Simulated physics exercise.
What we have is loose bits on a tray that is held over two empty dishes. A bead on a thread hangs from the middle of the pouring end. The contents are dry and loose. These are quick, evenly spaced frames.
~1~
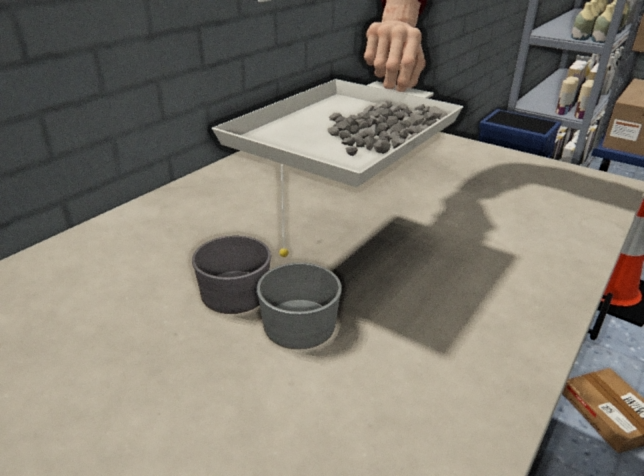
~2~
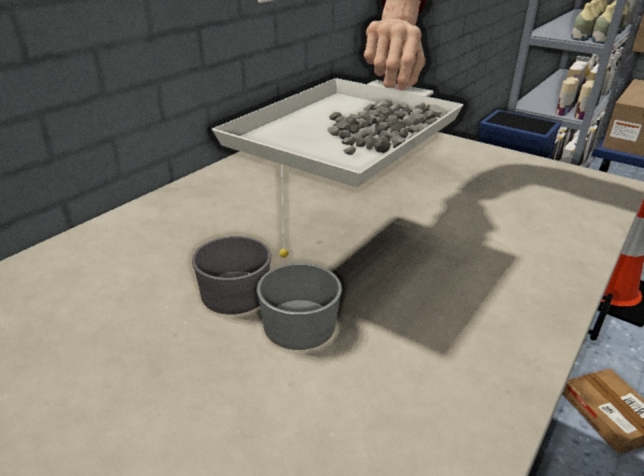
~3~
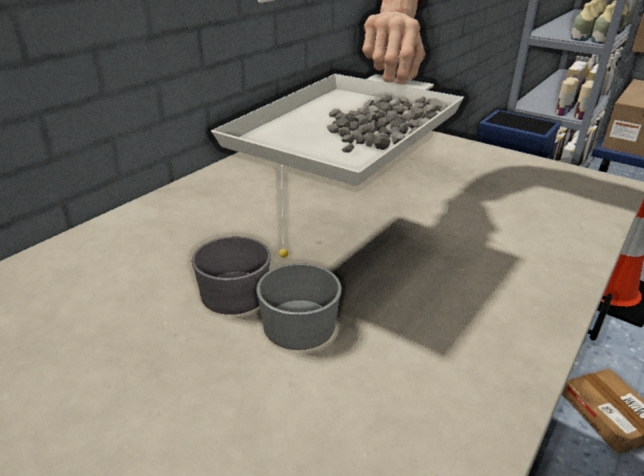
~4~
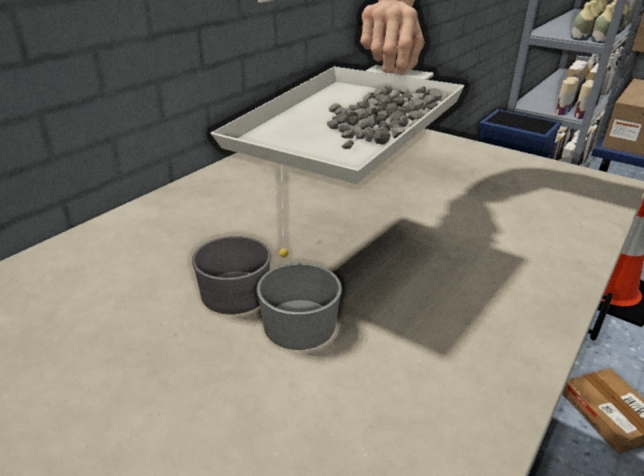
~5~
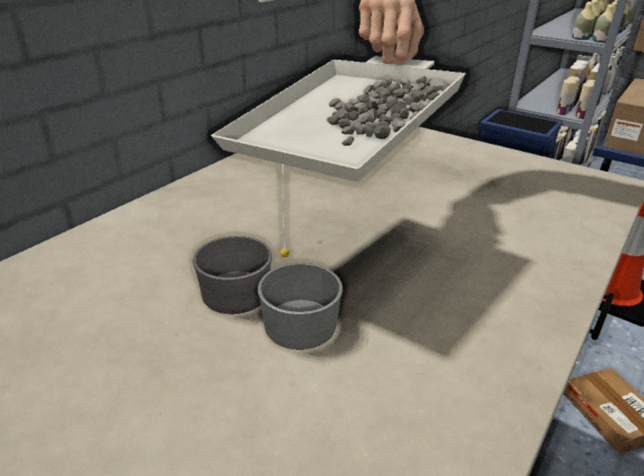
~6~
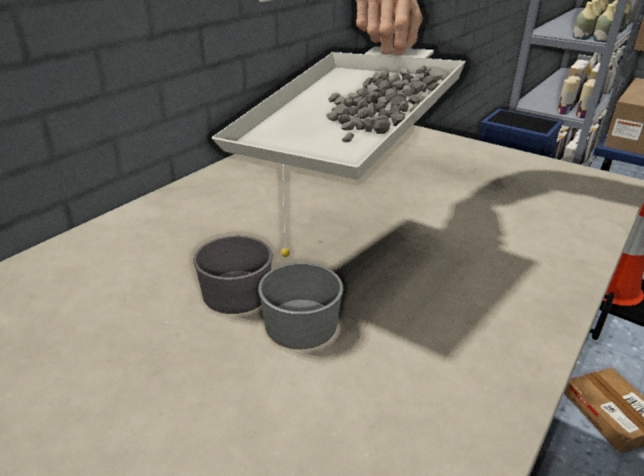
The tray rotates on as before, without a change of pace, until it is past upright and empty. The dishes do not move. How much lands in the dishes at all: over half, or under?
Together they catch more than half.
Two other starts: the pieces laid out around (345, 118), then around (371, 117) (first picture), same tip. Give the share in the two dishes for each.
First some 70, then 60 per cent.
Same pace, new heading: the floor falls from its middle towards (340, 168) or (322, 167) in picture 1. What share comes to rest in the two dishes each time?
First some 20, then 40 per cent.
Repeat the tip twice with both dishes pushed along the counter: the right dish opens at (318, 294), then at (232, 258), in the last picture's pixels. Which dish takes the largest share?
The first try: The left-hand dish. The second: The right one.
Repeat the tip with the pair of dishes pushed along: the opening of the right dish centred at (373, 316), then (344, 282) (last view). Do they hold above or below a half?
In turn: Not half; the smaller part.
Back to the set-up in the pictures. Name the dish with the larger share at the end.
The winner is the dish on the left.
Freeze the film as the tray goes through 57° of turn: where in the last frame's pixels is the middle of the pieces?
Roughly at (250, 141).
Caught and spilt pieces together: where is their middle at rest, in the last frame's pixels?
At about (229, 289).
Soon, tray tipped steeply; most on the tray; a small part in the air.
A while on, tray tipped right over; about half on the tray; about a quarter in the left dish; about a quarter outside both; a small part in the air.
Towards the end, tray tipped past a quarter turn; about two thirds in the left dish; about a third outside both.
Finally, tray tipped past a quarter turn; none in the right dish; about two thirds in the left dish; about a third outside both.
